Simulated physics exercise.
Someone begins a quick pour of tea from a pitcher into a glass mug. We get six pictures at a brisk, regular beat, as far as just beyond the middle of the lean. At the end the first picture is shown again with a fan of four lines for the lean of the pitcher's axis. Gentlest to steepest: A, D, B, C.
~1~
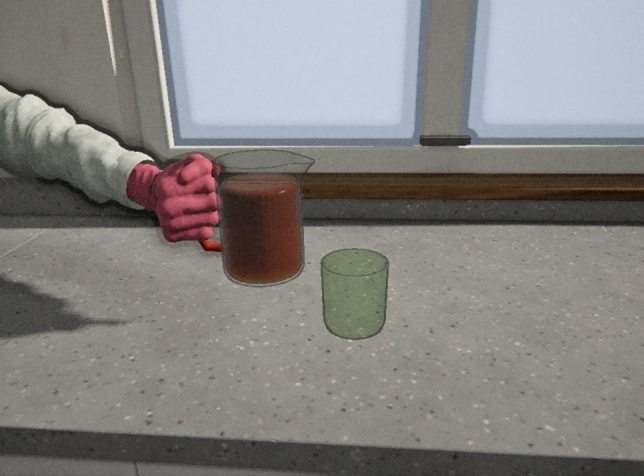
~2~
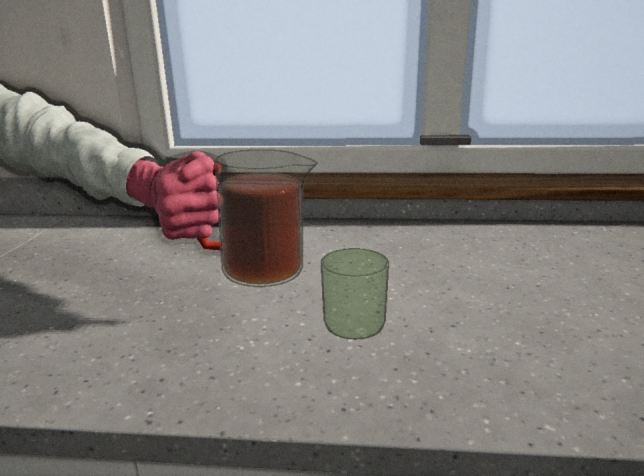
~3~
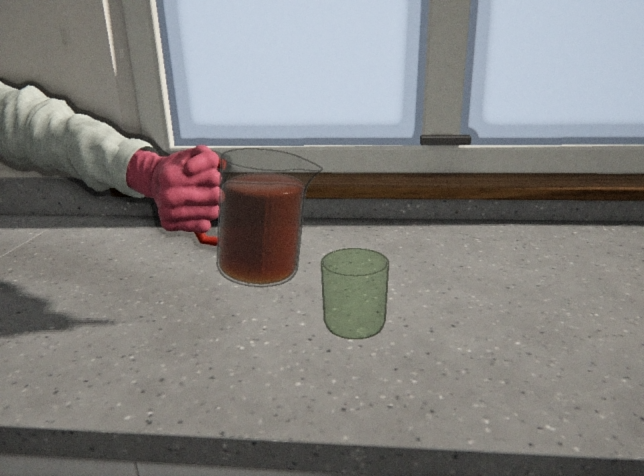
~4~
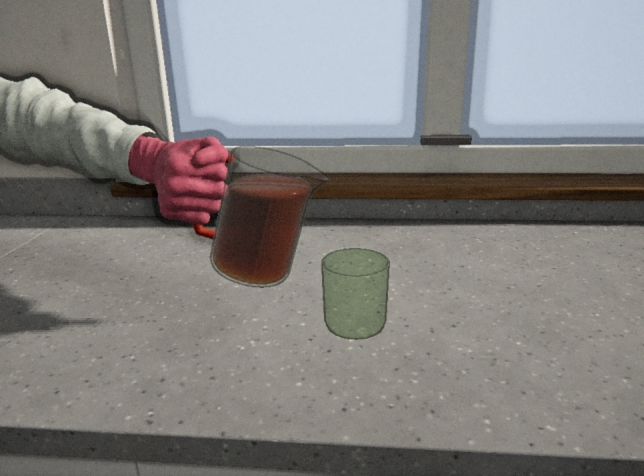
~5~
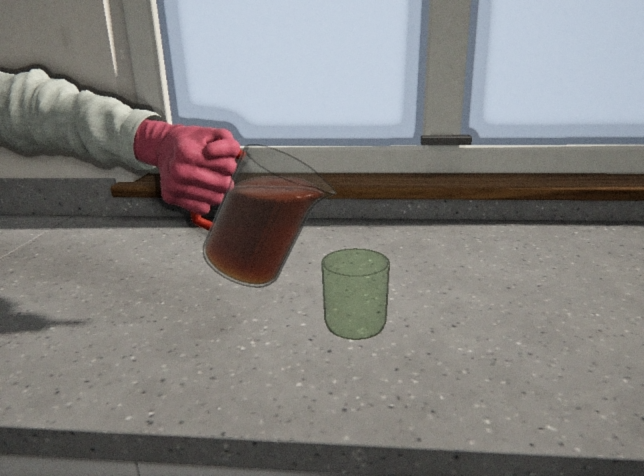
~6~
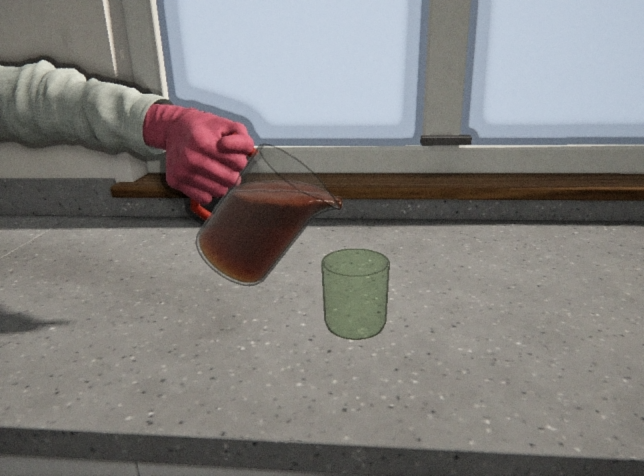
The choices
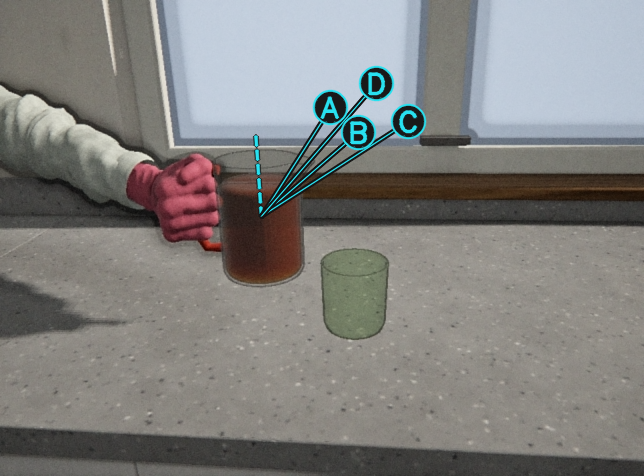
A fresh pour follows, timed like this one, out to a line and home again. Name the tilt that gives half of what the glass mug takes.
Take C.
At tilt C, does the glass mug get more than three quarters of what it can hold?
No, less.
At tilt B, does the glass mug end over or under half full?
Under half.
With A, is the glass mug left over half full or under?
Under half.
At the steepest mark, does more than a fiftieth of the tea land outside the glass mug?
No, it does not.
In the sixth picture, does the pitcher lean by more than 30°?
Yes, it does.
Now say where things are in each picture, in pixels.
The first frame shows upright, lip at (313, 161); rim of the glass mug round (355, 261); nothing has left yet.
The second frame shows upright, lip at (316, 163); nothing has left yet.
The third frame shows tipped about 8°, lip at (321, 169); nothing has left yet.
The fourth frame shows tipped about 16°, lip at (328, 179); nothing has left yet.
The fifth frame shows tipped about 27°, lip at (335, 192); nothing has left yet.
The sixth frame shows tipped about 38°, lip at (338, 207); tea is over the lip, down to (338, 207).
In cyan, A at (321, 122); B at (345, 143); C at (393, 131); D at (365, 96).
Choosing A, the glass mug ends with about 8 % of what it can hold.
Choosing B, the glass mug ends with about 32 % of what it can hold.
Choosing C, the glass mug ends with about 49 % of what it can hold.
Choosing D, the glass mug ends with about 18 % of what it can hold.
